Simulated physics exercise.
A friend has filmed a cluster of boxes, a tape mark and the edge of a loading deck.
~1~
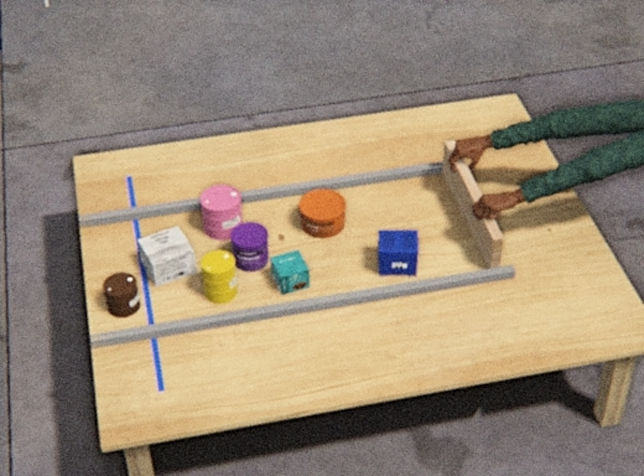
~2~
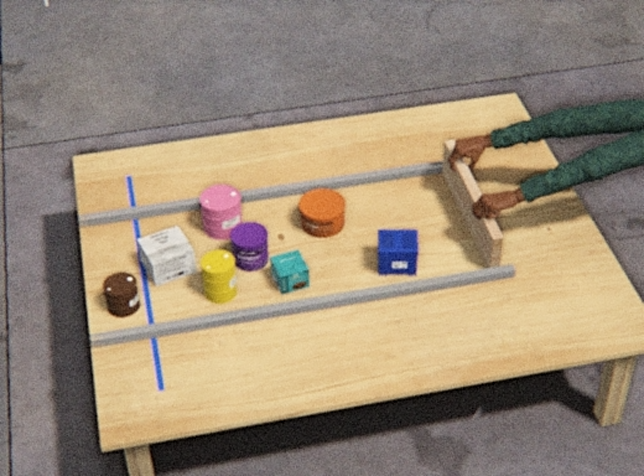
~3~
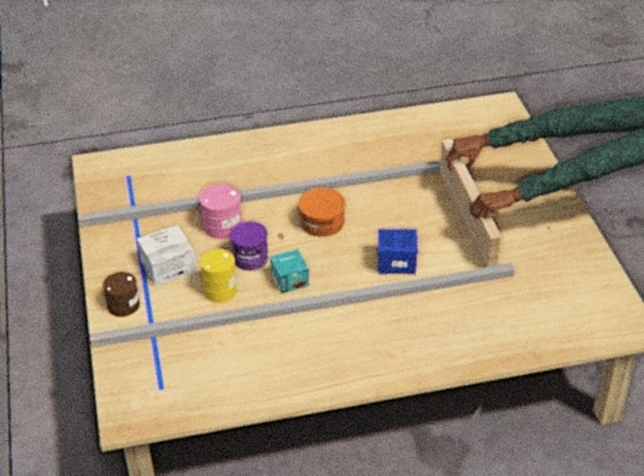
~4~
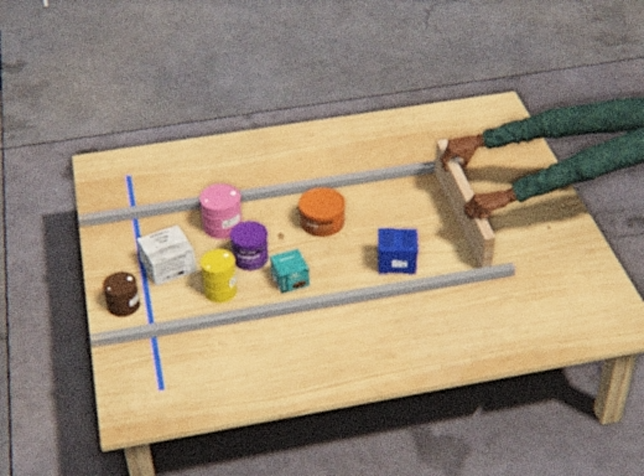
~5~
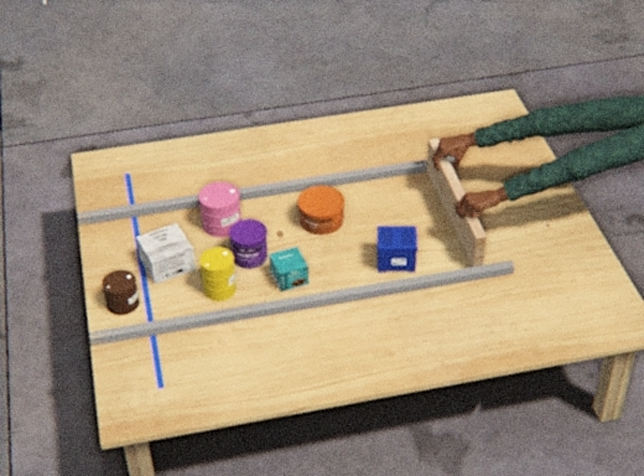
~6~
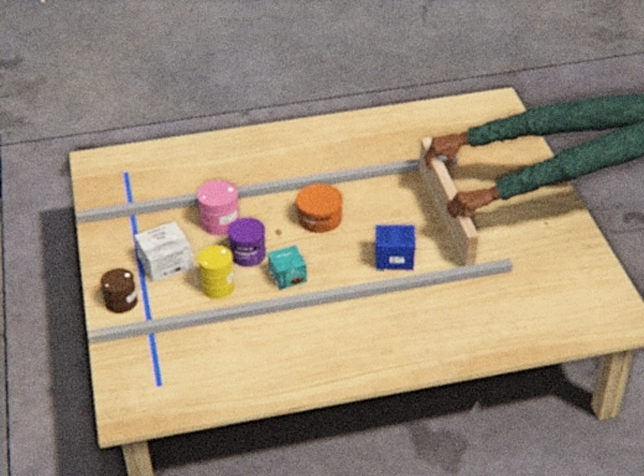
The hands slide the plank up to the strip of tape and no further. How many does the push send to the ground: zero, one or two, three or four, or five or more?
Outcome: The number that fall off is three or four.
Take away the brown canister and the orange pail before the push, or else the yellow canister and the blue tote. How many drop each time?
It would be 1 and 1.
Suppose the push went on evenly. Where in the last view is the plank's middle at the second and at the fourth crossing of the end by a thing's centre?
Near (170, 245) and (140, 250).
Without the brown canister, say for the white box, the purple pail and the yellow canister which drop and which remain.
The white box is lost; the purple pail survives; the yellow canister comes down.
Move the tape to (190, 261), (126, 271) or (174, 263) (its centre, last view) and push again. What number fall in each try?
It would be 1, 5 and 1.
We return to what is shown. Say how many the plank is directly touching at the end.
That makes 3.
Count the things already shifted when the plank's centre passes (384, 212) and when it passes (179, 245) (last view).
The counts are 1 and 8.
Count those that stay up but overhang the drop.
Overhanging: 2.
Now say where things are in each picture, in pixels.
The first picture shows brown canister (122, 295); white box (167, 256); yellow canister (219, 277); plank (471, 204); tape (143, 273).
The second picture shows white box (167, 256); turquoise box (290, 272).
The third picture shows yellow canister (219, 276); orange pail (322, 213).
The fourth picture shows brown canister (122, 294); pink canister (222, 212).
The fifth picture shows white box (166, 253); purple pail (249, 244).
The sixth picture shows brown canister (119, 291); white box (165, 252); yellow canister (217, 273); plank (447, 202); tape (141, 269).
Soon after, none off yet; brown canister at rest near (119, 291); white box at rest near (165, 252); yellow canister at rest near (217, 273).
Then, none off yet; brown canister at rest near (119, 291); white box at rest near (165, 252); yellow canister moved a little near (200, 276).
Further on, none off yet; brown canister moved about its own width near (83, 296); white box moved about its own width near (135, 257); yellow canister moved well along near (116, 289).
By the end, the number that fall off is three or four; fallen, yellow canister, white box and brown canister.
